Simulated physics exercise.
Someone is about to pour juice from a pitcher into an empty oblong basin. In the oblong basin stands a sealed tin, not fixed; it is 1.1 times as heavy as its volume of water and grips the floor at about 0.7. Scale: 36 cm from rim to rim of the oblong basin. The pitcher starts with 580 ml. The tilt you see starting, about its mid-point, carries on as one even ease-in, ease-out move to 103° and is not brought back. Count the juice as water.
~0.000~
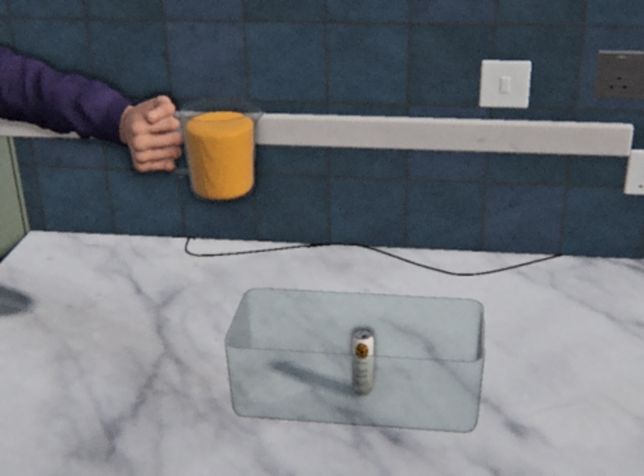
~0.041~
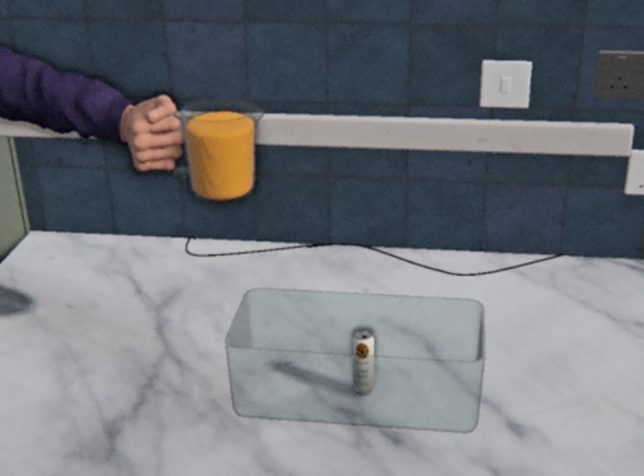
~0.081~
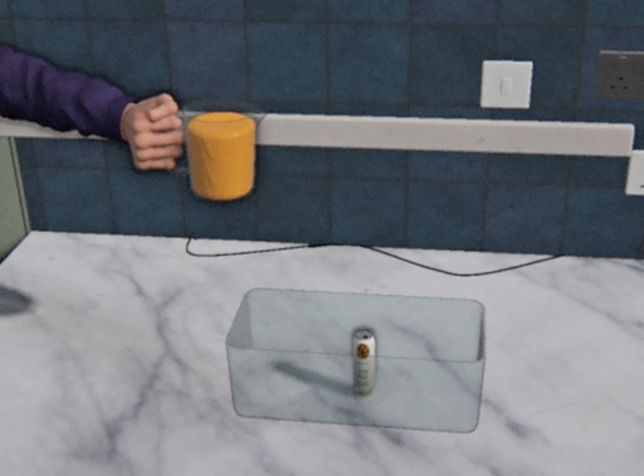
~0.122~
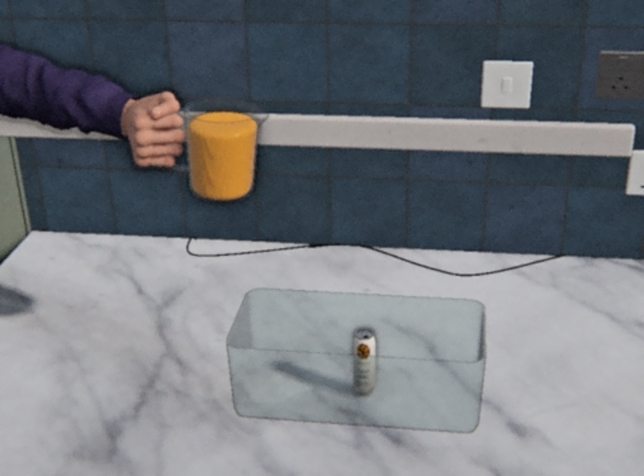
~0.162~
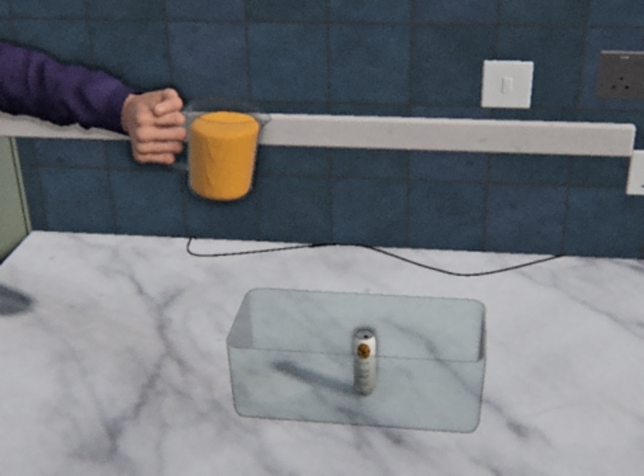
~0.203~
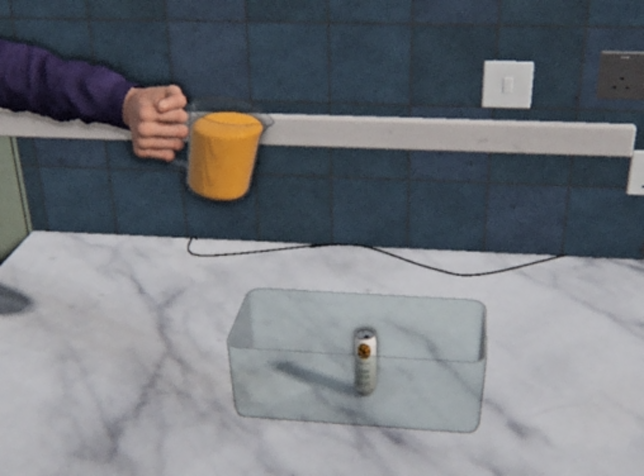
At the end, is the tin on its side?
The tin topples.
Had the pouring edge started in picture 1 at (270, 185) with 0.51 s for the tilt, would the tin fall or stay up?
Then it remains upright.
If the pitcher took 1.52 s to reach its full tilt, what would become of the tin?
Then it falls.
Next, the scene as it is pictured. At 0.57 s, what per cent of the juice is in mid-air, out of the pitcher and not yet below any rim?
About 18 per cent.
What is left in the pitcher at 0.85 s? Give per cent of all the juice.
Near 28 in a hundred.
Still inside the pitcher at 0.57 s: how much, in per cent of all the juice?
About 80 per cent.
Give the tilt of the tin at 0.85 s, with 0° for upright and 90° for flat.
Near 0° from upright.
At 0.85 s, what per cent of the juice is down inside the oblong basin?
About 34 per cent.
Then, 0.57 s in, the tilt is 69° and 81 per cent is still to pour; the tin stands where it began.
Then, 0.85 s in, the tilt is 100° and 28 per cent is still to pour; the tin stands 2 cm from where it began.
Then, 1.13 s in, the tilt is 103° and 3 per cent is still to pour; the tin lies on its side.
Then, 1.44 s in, the tilt is 103° and 0 per cent is still to pour; the tin lies on its side.
Finally, the tin lies on its side.
